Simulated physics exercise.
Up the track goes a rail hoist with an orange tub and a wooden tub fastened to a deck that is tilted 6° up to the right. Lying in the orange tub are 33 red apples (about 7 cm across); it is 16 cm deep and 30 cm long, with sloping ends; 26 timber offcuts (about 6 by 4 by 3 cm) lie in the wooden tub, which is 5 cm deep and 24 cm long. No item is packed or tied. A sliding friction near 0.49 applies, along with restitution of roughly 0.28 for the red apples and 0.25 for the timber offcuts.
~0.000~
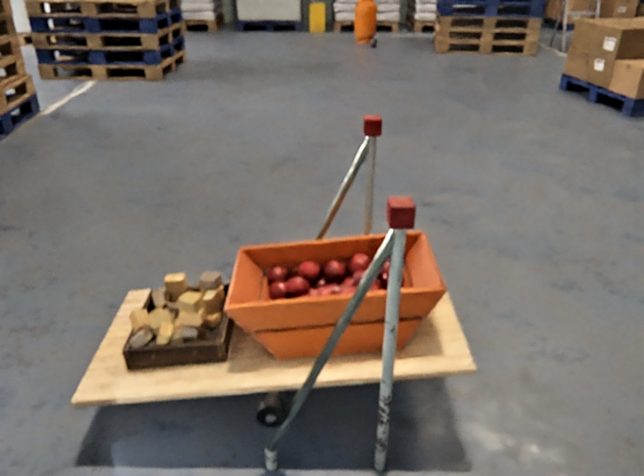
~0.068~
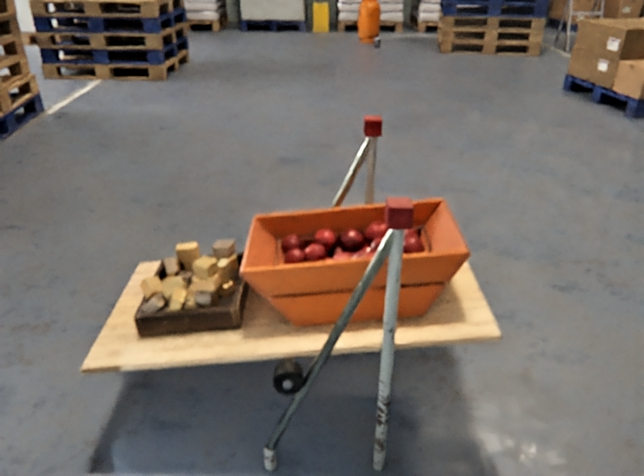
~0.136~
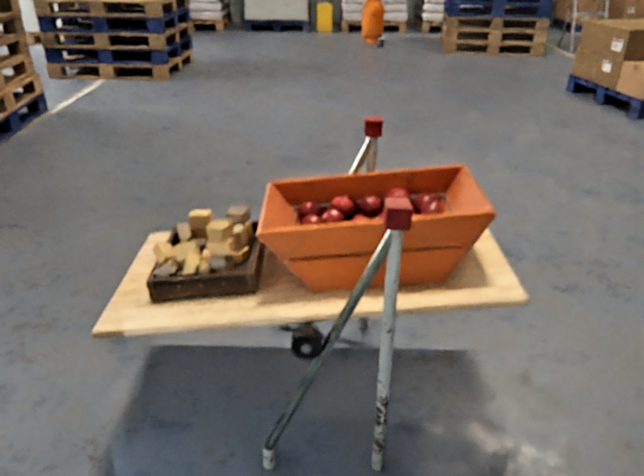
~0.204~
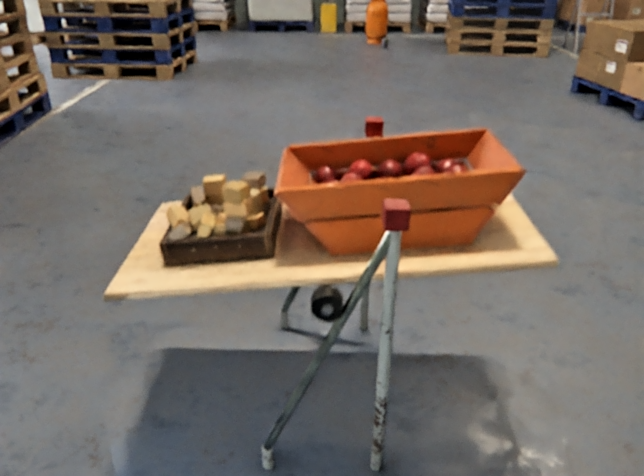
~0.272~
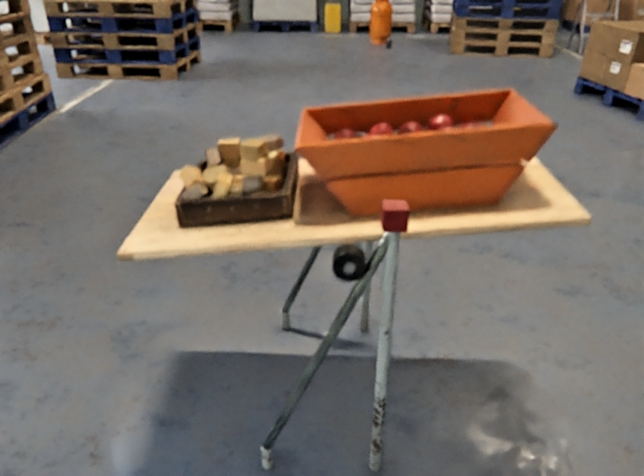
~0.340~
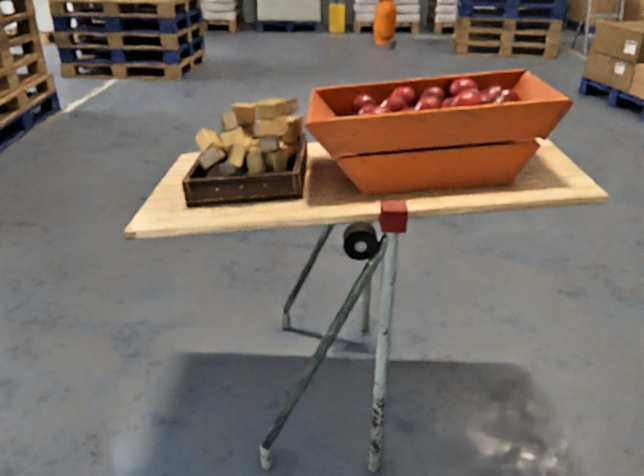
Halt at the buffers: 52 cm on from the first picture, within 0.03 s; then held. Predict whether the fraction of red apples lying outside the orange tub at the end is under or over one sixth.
The loss ends up on the lighter side of a sixth.
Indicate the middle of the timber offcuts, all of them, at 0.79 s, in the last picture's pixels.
Centred roughly at (283, 164).
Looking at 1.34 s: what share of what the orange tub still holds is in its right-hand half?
That comes to roughly 60 in a hundred.
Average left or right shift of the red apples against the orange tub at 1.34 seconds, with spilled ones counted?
About 4 cm right.
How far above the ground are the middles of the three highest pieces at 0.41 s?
Around 94 centimetres.
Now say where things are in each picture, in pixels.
In the first picture (we follow the rim corner now nearest the camera; the camera moves round a little), orange tub at (442, 287); wooden tub at (218, 341); 0 cm up the rails; nothing out yet.
The second picture shows orange tub at (466, 250); wooden tub at (232, 307); 12 cm up the rails.
The third picture shows orange tub at (492, 211); wooden tub at (248, 271); 23 cm up the rails.
The fourth picture shows orange tub at (521, 169); wooden tub at (265, 233); 35 cm up the rails.
The fifth picture shows orange tub at (552, 122); wooden tub at (284, 193); 46 cm up the rails.
The sixth picture shows orange tub at (569, 98); wooden tub at (293, 171); 52 cm up the rails; nothing out yet.
After 0.41 s, 0 of 33 out of the orange tub and 3 of 26 out of the wooden tub.
After 0.57 s, 0 of 33 out of the orange tub and 8 of 26 out of the wooden tub.
After 0.79 s, 0 of 33 out of the orange tub and 12 of 26 out of the wooden tub.
Final count (at 1.34 s), 0 of 33 out of the orange tub and 12 of 26 out of the wooden tub. Asked share, 0 of 33, 0 per cent.
